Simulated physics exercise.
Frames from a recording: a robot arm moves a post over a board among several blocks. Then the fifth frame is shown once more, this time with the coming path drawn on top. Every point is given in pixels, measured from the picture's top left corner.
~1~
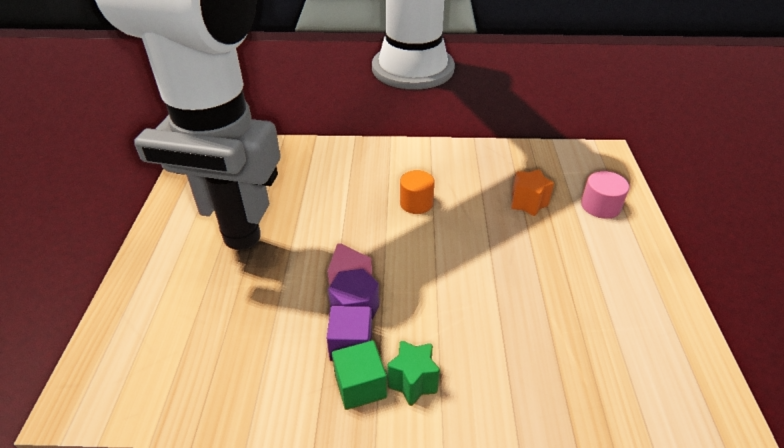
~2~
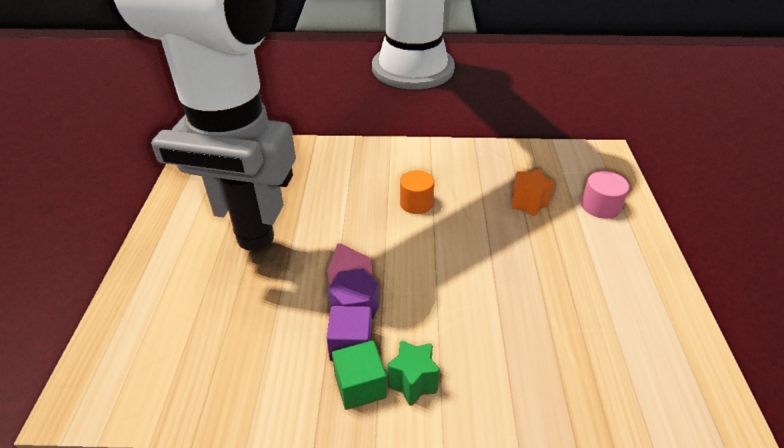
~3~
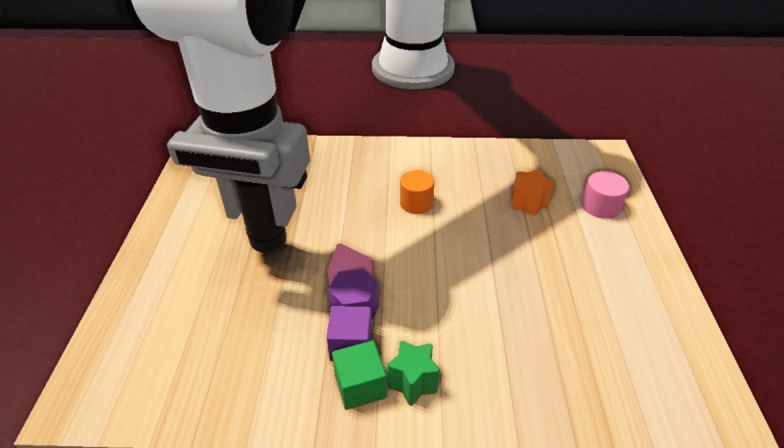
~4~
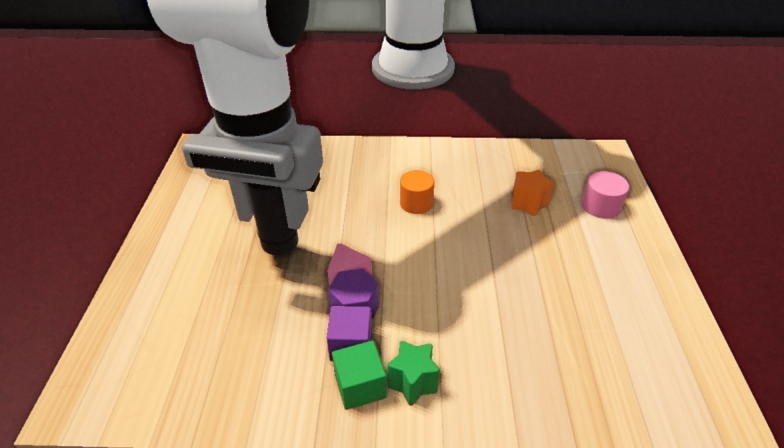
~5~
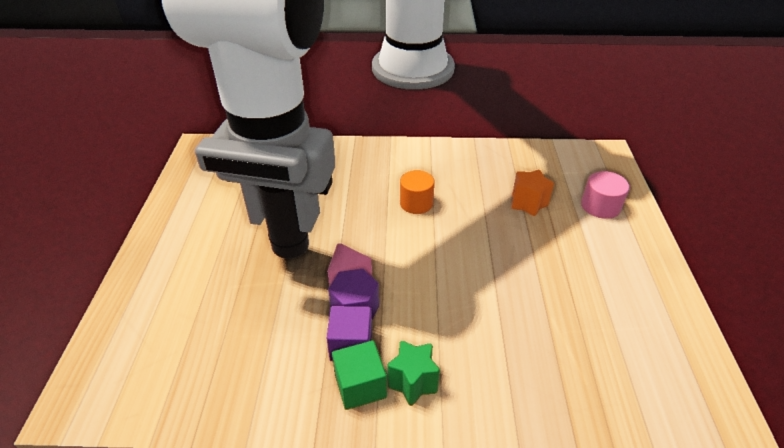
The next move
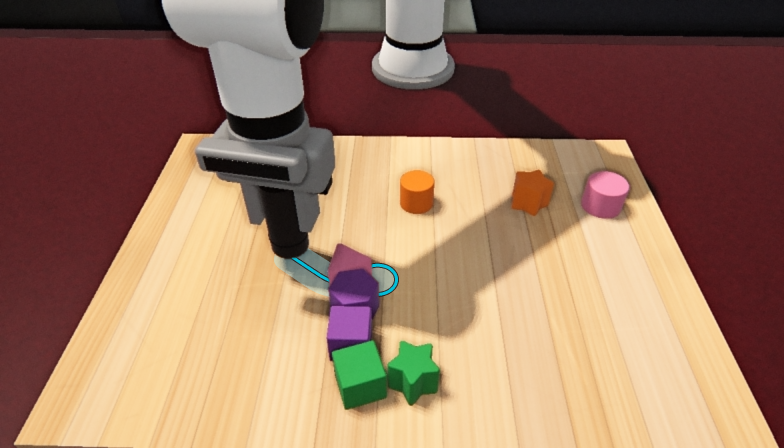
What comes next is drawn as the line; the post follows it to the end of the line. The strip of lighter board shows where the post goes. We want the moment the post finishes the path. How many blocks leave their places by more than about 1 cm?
The answer is two blocks.
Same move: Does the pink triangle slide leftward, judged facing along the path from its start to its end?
Short answer: Yes.
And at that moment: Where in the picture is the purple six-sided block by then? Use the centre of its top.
If I read the scene right, the answer is (376, 290).
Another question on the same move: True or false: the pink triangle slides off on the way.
Verdict: False.
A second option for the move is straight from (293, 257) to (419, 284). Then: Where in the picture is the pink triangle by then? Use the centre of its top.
At roughly (429, 286).
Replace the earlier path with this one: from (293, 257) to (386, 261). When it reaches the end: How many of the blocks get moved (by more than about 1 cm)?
One block moves more than 1 cm.
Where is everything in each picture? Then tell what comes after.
Tip of the post (243, 238), middles of tops, pink triangle (346, 257), purple four-sided block (349, 322), purple six-sided block (353, 285), green four-sided block (359, 363), in the first picture.
Post (256, 239), nothing pushed, in the second picture.
Post (269, 241), nothing pushed, in the third picture.
Post (280, 243), nothing pushed, in the fourth picture.
Post (291, 246), pink triangle (346, 257), purple four-sided block (349, 322), purple six-sided block (353, 285), green four-sided block (359, 363), in the fifth picture.
The line goes from (293, 257) over (316, 273) and (344, 283) to (377, 279).
The first path, step by step. One third of the way, post (315, 262); nothing pushed yet.
Two thirds of the way, post (344, 272); pink triangle (381, 261), turned 20° clockwise; purple six-sided block (362, 290), turned 15° clockwise.
At the end, post (377, 268); pink triangle (411, 260); purple four-sided block (350, 325); purple six-sided block (376, 290), turned 45° clockwise; green four-sided block (359, 366).
